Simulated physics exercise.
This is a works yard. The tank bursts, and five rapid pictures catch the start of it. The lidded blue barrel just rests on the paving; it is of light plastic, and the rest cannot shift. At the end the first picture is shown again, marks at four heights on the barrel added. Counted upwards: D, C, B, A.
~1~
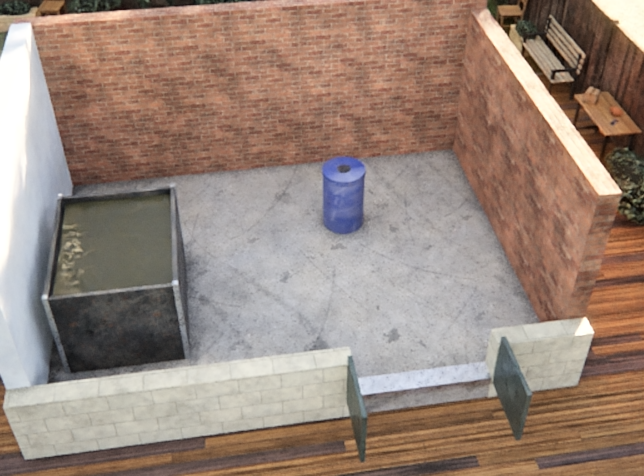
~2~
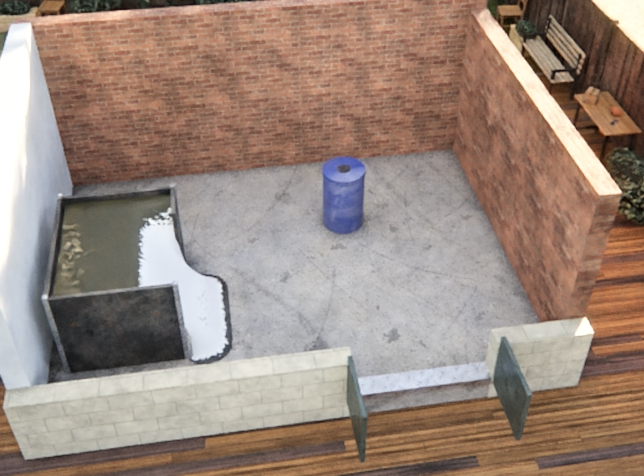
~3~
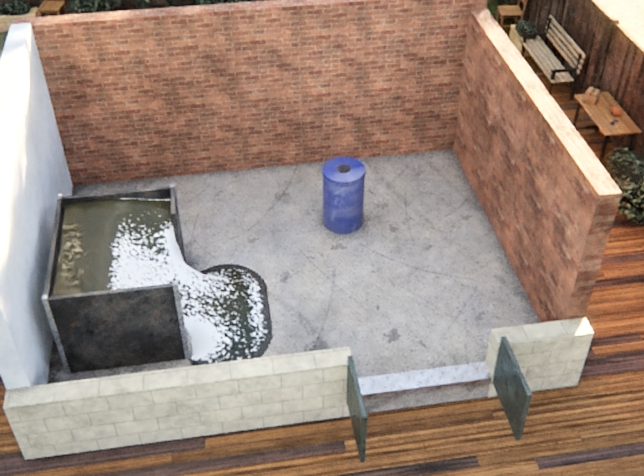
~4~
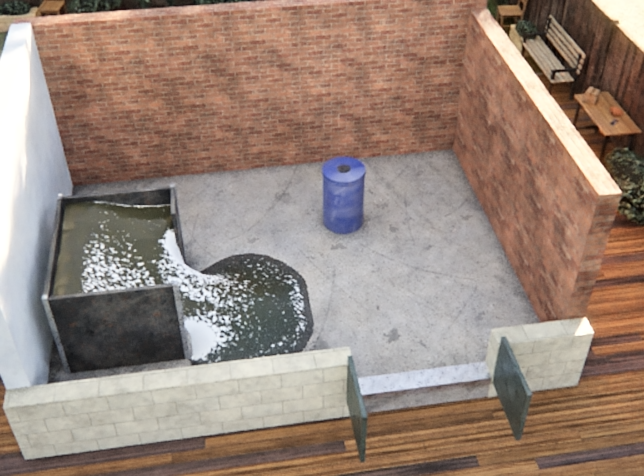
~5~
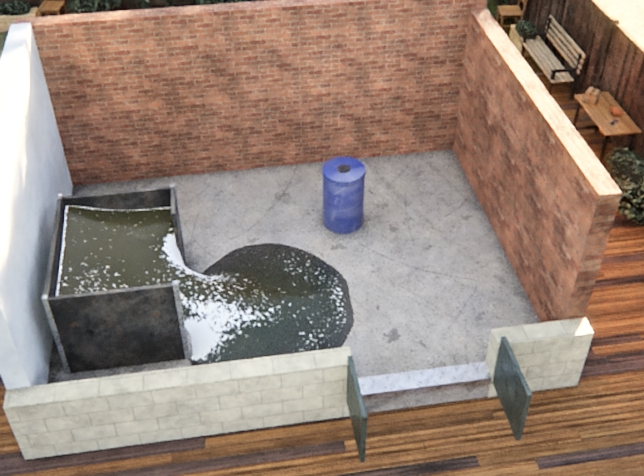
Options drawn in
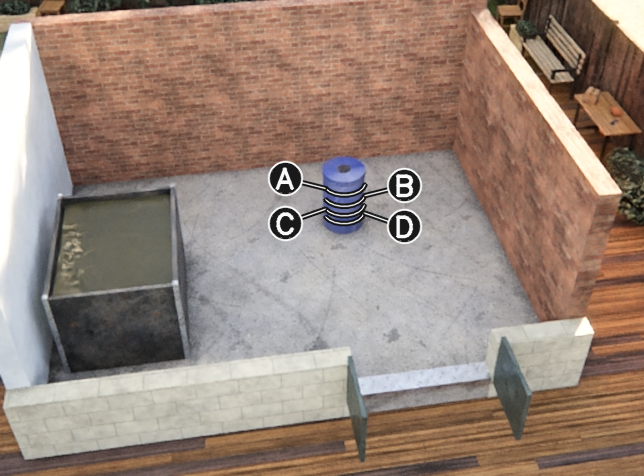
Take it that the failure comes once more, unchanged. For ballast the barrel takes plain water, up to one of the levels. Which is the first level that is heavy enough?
Use line D.
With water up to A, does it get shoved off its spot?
No, not at all.
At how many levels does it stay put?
All four.
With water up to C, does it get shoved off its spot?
No.
On the marked copy, A at (347, 194); B at (347, 206); C at (347, 215); D at (347, 223); from the bottom up D, C, B, A.
Choosing A, it does not move.
Choosing B, it does not move.
Choosing C, it does not move.
Choosing D, it does not move.
